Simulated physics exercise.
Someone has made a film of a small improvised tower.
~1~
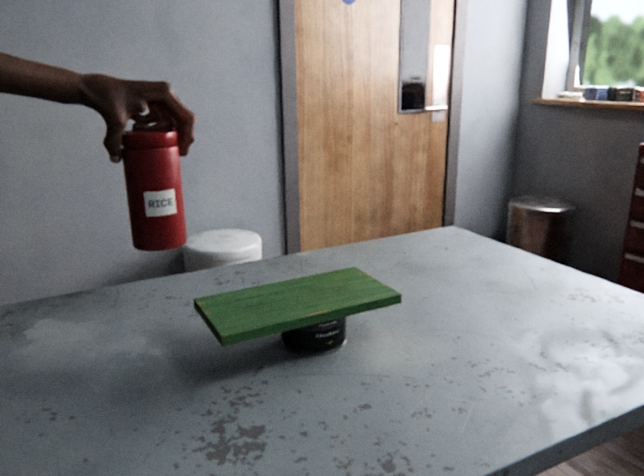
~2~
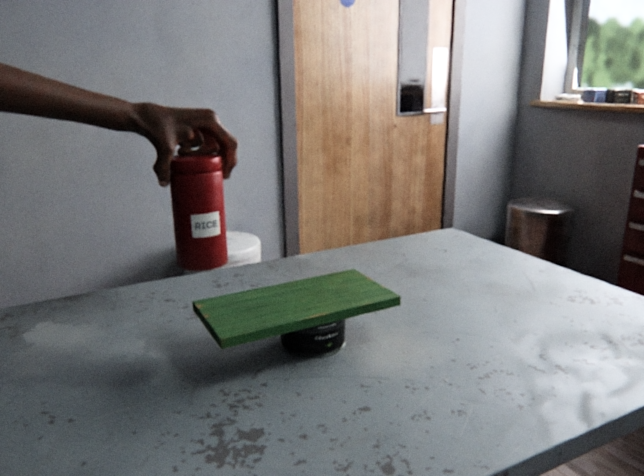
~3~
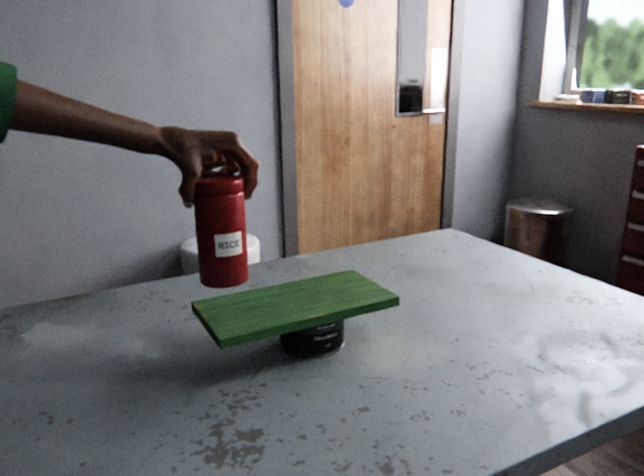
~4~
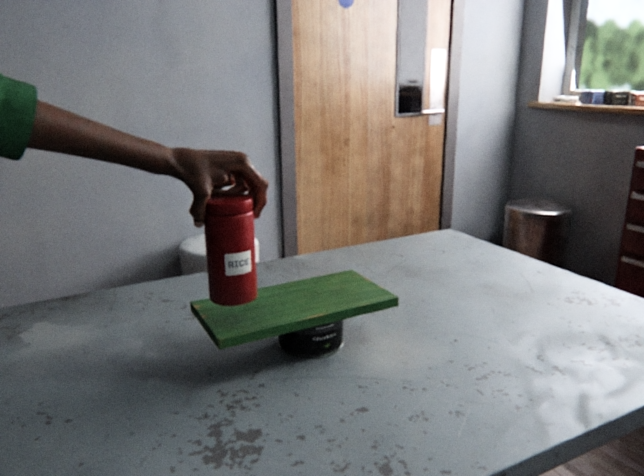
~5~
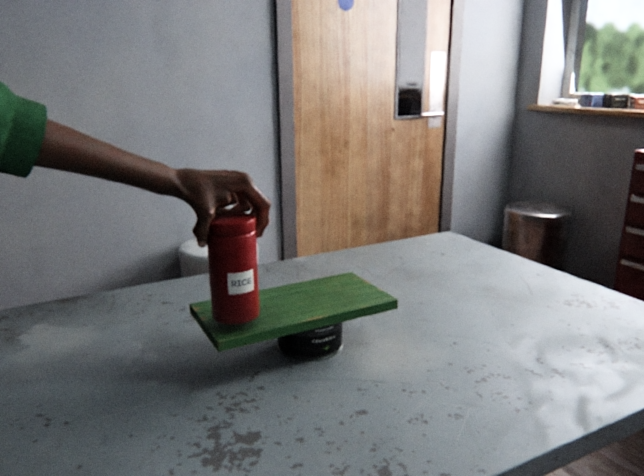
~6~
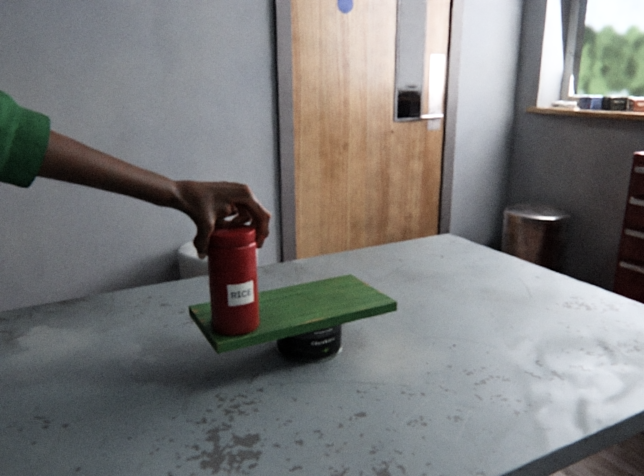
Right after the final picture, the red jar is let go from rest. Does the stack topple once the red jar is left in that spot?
Yes, it topples.
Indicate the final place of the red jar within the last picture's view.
Around (140, 354).
Then, 0.40 s past the last view, red jar now fallen; green board rocked 35° from its first pose.
Then, 0.70 s past the last view, things are still on the move.
Finally, fallen, red jar; the other 2 still in place. Final places as the last picture's camera would see them, red jar near (140, 353). The stack gives way.
